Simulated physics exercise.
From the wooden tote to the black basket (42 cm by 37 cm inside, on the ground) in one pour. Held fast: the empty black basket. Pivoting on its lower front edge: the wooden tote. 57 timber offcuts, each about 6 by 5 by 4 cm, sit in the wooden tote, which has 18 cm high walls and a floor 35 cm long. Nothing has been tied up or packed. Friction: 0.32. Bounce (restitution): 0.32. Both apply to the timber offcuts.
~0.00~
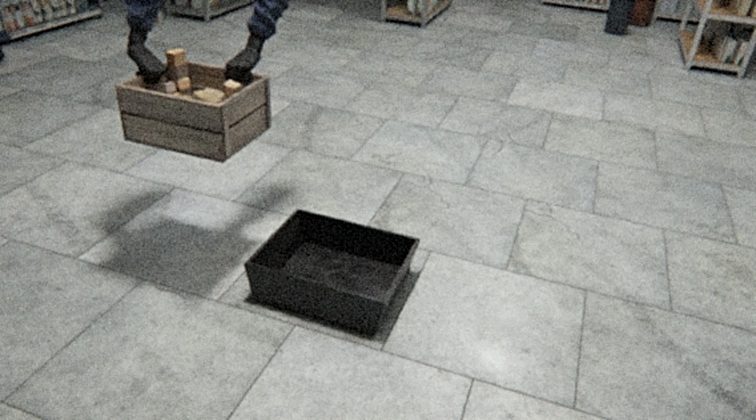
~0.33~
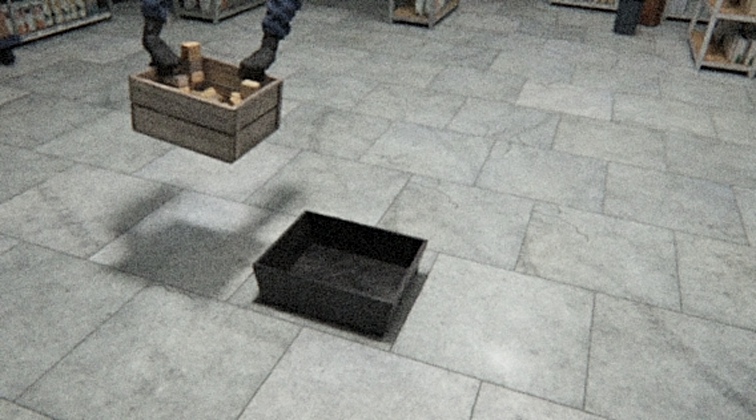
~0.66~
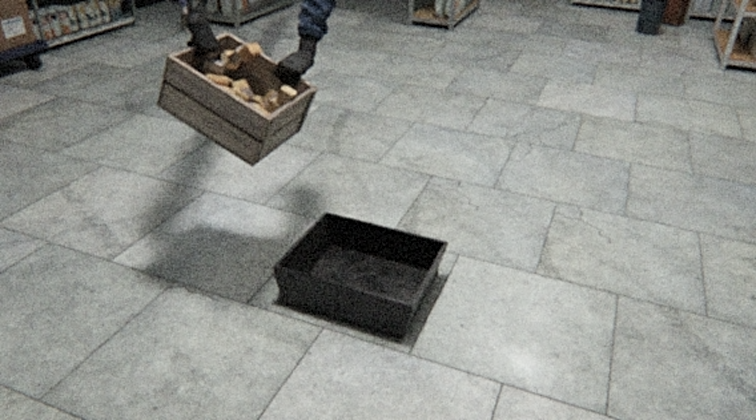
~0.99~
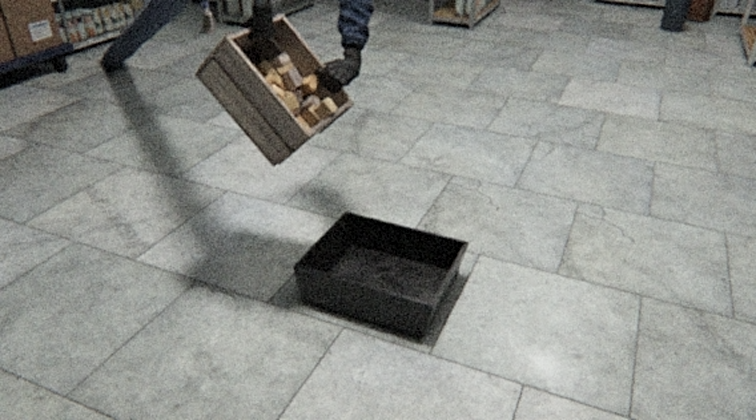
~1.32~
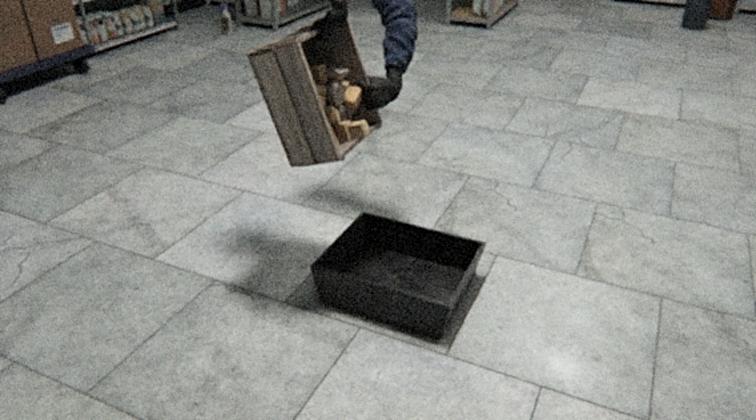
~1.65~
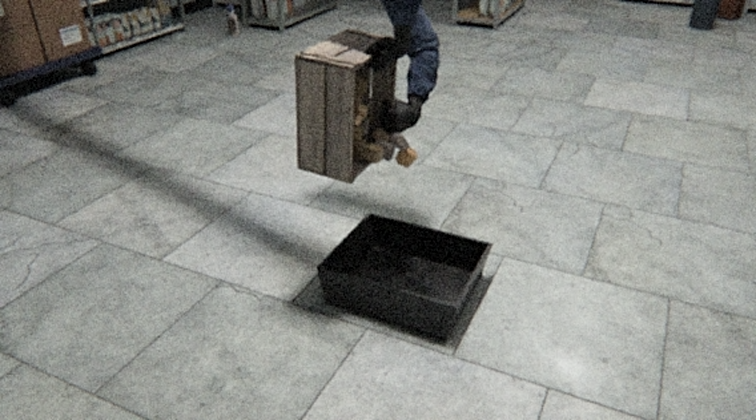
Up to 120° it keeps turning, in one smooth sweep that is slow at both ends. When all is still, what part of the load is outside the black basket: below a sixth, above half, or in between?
Of the timber offcuts, a minor share below a sixth miss the black basket and stay outside it.
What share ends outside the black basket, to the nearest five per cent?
About 0 per cent.
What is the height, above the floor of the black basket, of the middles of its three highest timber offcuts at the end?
It reaches close to 9 cm.
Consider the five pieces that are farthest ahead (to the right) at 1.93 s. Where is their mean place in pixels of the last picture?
About (420, 236).
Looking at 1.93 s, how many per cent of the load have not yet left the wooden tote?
Around 80 per cent of the load.
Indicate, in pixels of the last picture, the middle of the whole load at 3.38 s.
The middle lies close to (420, 283).
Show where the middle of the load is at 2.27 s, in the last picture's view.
(393, 212).
After 1.93 s, tilt 109°; 47 still in the wooden tote, 3 in the black basket and 7 in the air.
After 2.27 s, tilt 119°; 21 still in the wooden tote, 24 in the black basket and 12 in the air.
After 2.75 s, tilt 120°; 57 in the black basket.
When it is over (at 3.38 s), 57 in the black basket. Asked share, 0 of 57, 0 per cent.
